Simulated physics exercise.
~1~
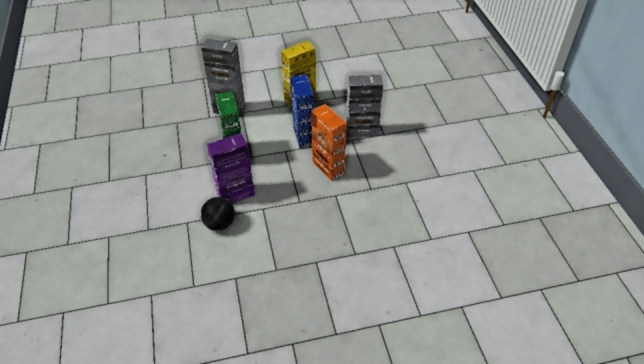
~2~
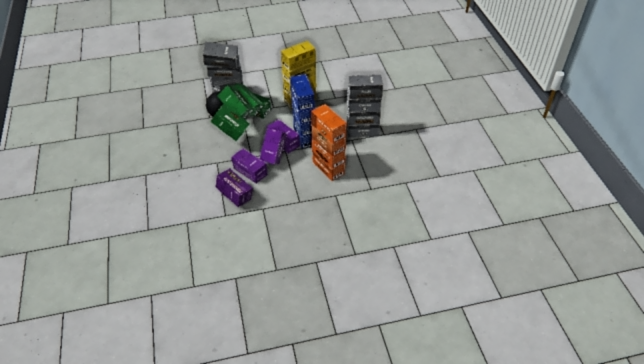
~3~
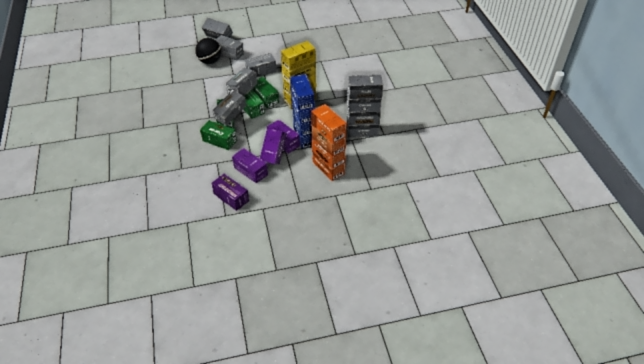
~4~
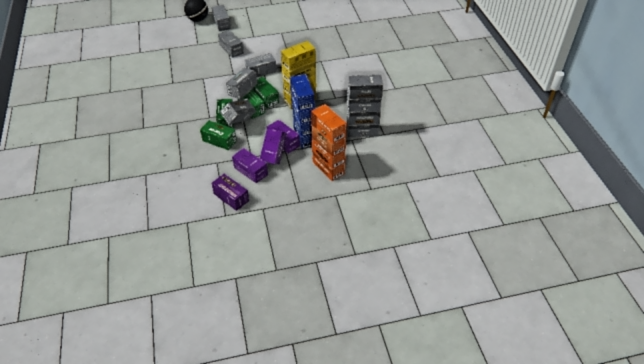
Seven colored stacks of small packets stood on a tiled floor as a dark ball rolled in, toppled the purple and green ones, then knocked over a gray stack and rolled away, leaving the yellow, blue, orange and other dark stacks standing.
